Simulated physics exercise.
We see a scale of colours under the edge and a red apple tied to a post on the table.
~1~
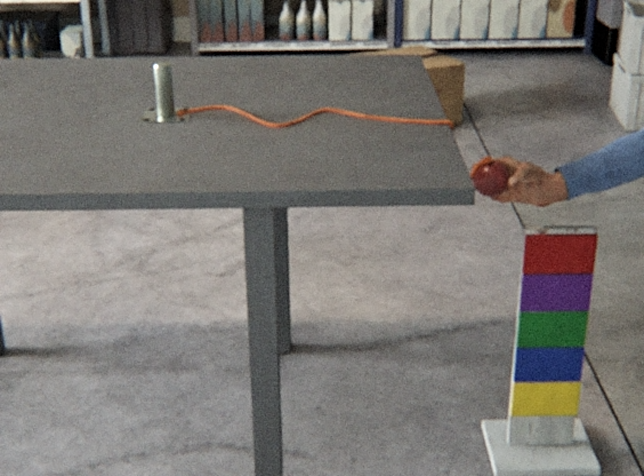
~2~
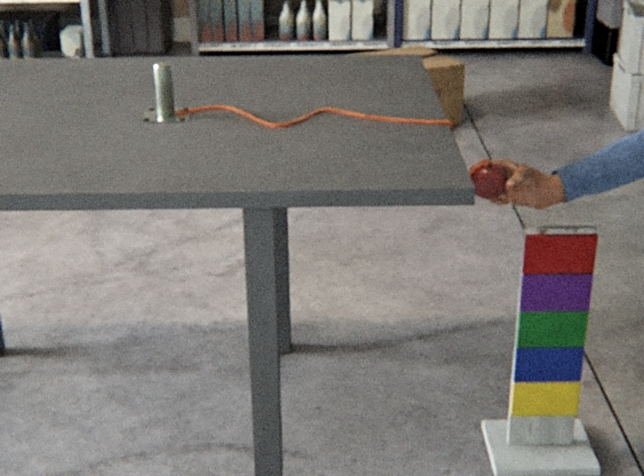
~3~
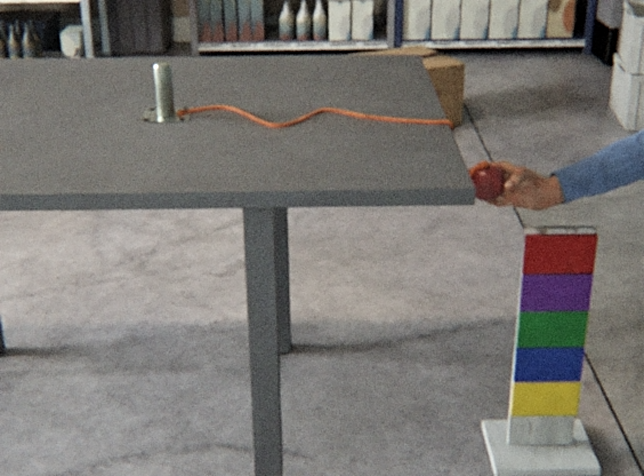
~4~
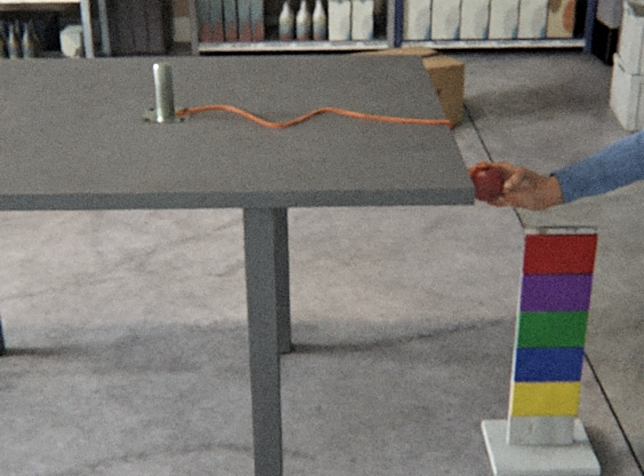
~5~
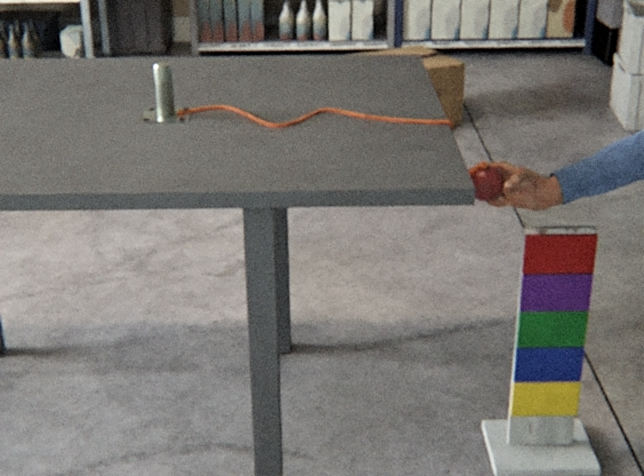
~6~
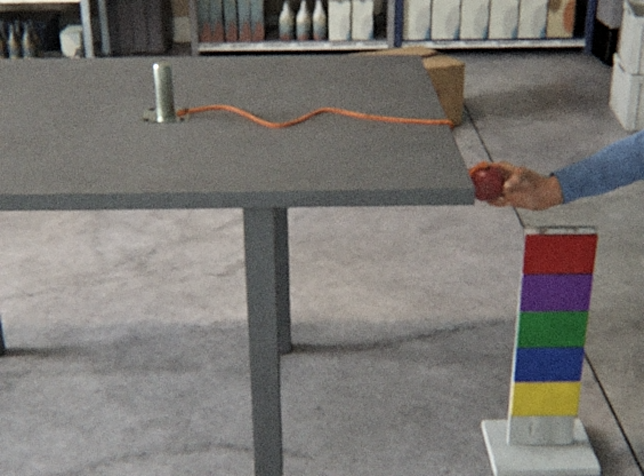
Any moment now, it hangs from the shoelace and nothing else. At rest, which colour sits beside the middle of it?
Its centre is beside purple.
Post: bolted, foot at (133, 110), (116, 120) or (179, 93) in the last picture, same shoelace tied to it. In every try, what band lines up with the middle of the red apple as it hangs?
In turn, red, then red, then purple.
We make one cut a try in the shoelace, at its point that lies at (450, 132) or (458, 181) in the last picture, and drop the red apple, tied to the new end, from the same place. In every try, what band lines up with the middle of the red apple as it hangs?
First try: Higher than all five; second try: Red.
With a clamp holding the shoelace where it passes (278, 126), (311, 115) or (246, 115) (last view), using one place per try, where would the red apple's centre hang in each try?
Result per try (px, approx.): (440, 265); (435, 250); (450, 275).
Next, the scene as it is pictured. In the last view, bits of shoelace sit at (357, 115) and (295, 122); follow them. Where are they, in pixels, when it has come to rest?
Point one to (422, 116), point two to (335, 115).
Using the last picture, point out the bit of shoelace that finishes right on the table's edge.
(381, 119), approximately.
Early on, apple near (421, 266); level with red.
Midway, apple near (457, 285); level with purple.
Finally, apple near (450, 288); level with purple. Its middle rests at the purple band.
